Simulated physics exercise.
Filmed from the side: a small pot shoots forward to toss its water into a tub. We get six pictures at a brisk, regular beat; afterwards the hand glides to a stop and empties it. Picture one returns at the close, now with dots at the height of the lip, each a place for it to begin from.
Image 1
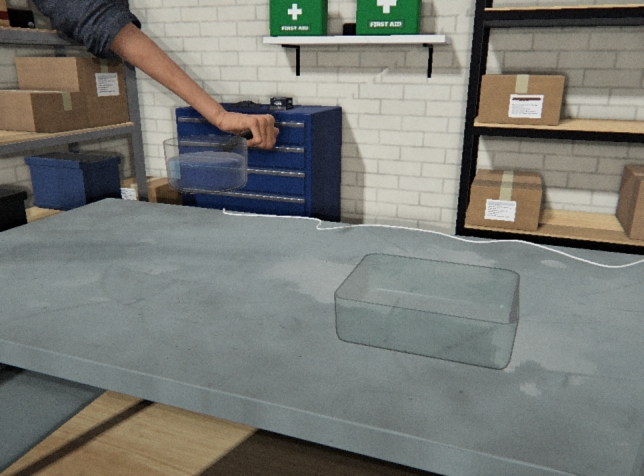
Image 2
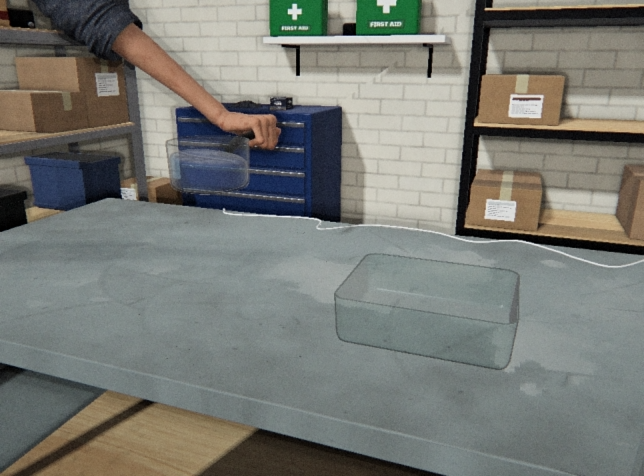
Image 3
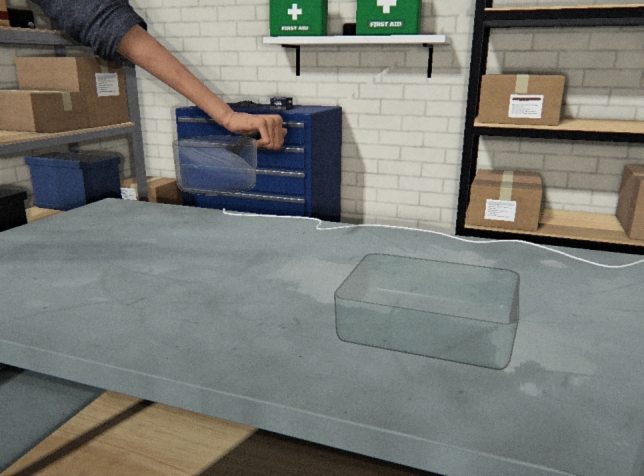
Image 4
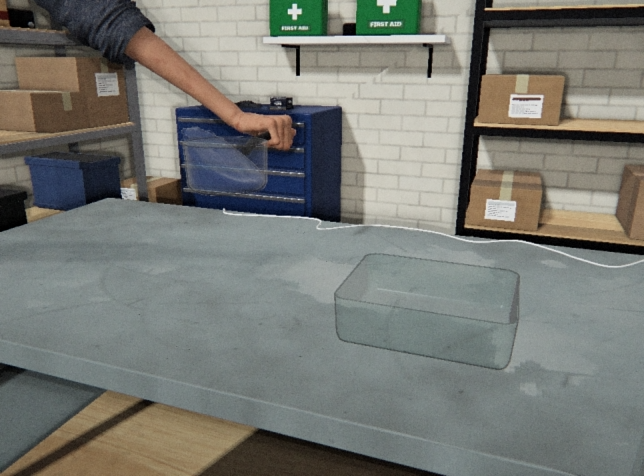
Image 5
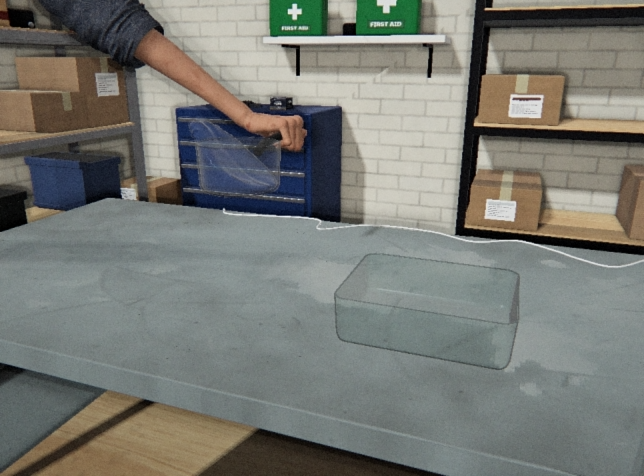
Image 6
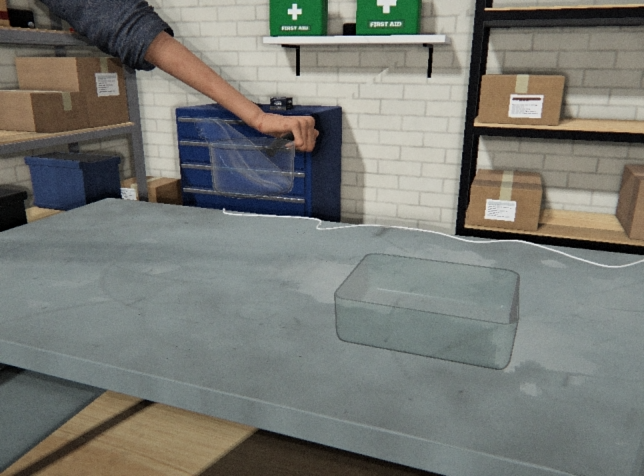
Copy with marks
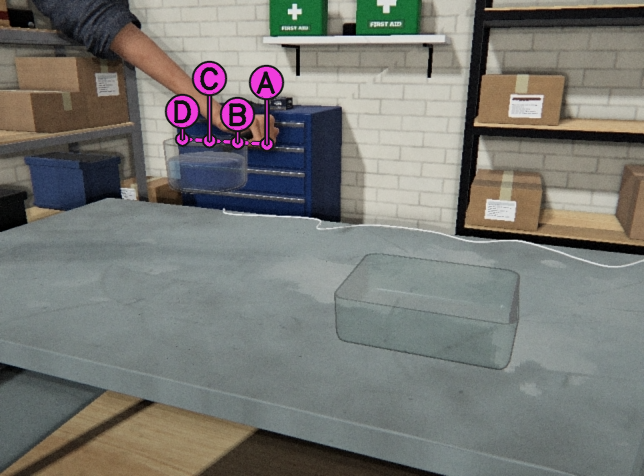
A clear container gripped by a hand moved a short way right above the gray table, and water started slipping over its rim, while an empty-looking clear tub sat still on the tabletop.
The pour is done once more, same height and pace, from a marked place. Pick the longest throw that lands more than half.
Spot A just does it.
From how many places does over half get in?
One.
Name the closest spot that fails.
Here it is spot B.
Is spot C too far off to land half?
Yes.
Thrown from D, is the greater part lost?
Yes.
In magenta, A at (266, 144); B at (237, 142); C at (209, 140); D at (182, 139).
With A, about 75 % lands in the tub, 14 % falls short and 11 % goes beside or beyond.
With B, about 24 % lands in the tub, 69 % falls short and 7 % goes beside or beyond.
With C, about 3 % lands in the tub, 96 % falls short.
With D, about 0 % lands in the tub, 100 % falls short.
